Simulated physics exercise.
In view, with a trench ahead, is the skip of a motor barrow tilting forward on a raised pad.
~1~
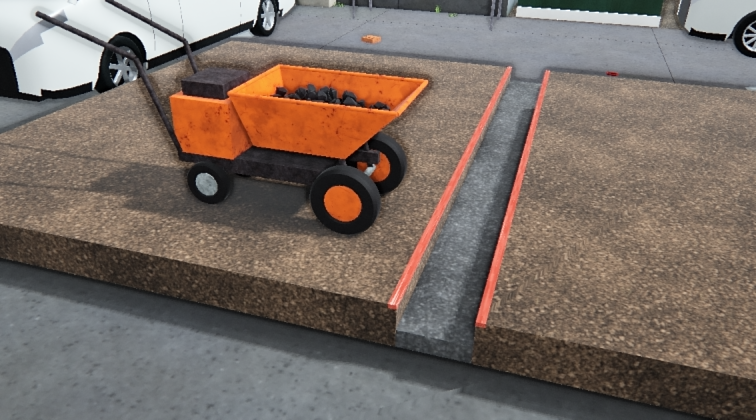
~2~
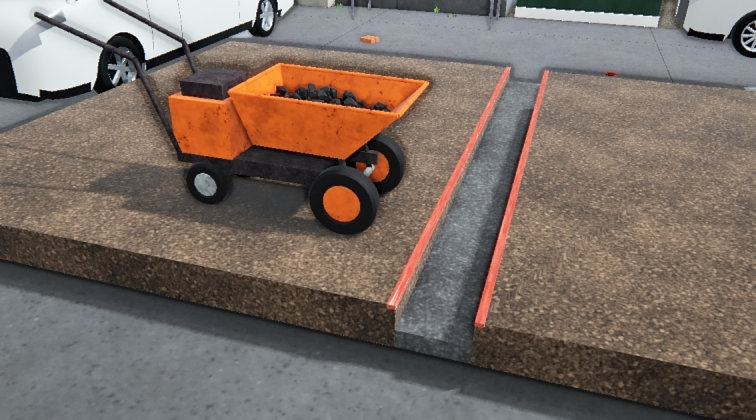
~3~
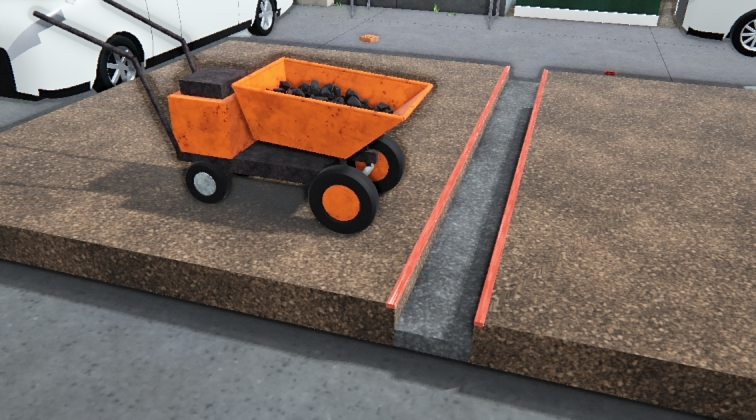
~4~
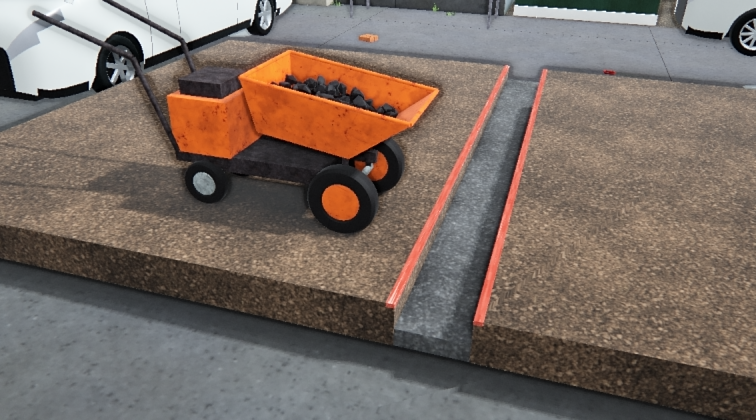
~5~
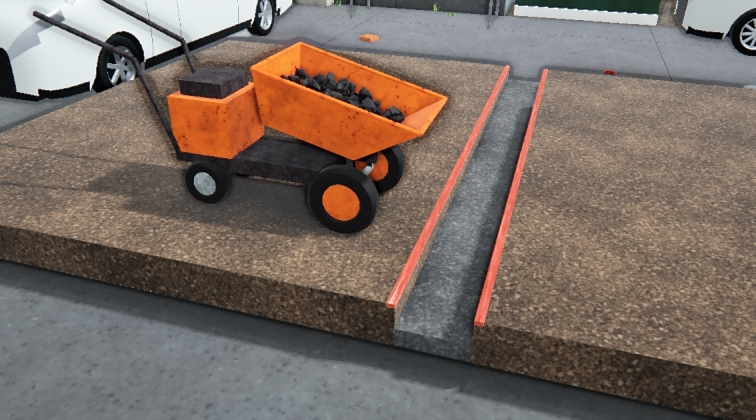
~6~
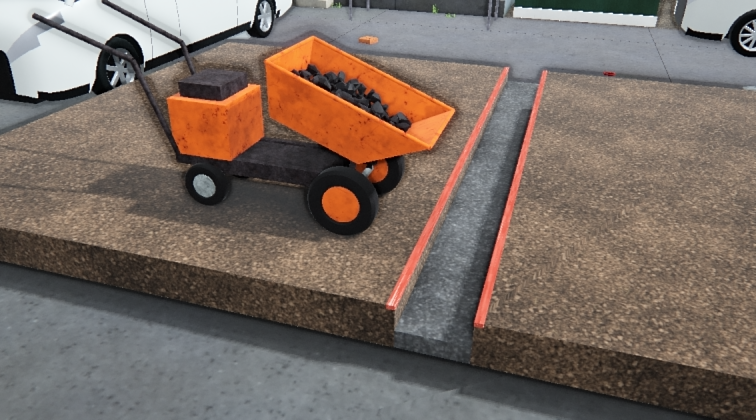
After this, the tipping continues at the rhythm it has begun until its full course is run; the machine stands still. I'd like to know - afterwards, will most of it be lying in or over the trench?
Yes: The trench is left with most of the load.
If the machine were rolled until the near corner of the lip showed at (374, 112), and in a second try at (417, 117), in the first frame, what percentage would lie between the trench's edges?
In turn 90 and 40 in a hundred.
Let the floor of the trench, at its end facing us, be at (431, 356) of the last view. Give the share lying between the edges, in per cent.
Close to 100 per cent, I reckon.
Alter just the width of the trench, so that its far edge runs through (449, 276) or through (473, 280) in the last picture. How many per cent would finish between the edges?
Roughly 0 percent first and 50 percent second.
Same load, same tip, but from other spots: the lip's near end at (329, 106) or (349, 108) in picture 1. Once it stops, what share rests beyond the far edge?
First some 0, then 0 per cent.
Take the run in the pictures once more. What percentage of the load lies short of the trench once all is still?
I'd estimate about 0 per cent of the load.
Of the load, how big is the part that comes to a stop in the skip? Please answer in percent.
Close to 20 per cent, give or take.
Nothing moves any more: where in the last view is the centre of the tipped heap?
Somewhere around (478, 241) in the final view.
Shortly afterwards, skip tipped steeply; the whole lot in the skip.
Next, skip tipped right over; near two thirds in the skip; near a third in or heaped over the trench; only a few beyond it.
Some moments later, skip tipped right over; near a quarter in the skip; near two thirds in or heaped over the trench; a little beyond it.
In the end, skip tipped right over; near a quarter in the skip; near two thirds in or heaped over the trench; a little beyond it.
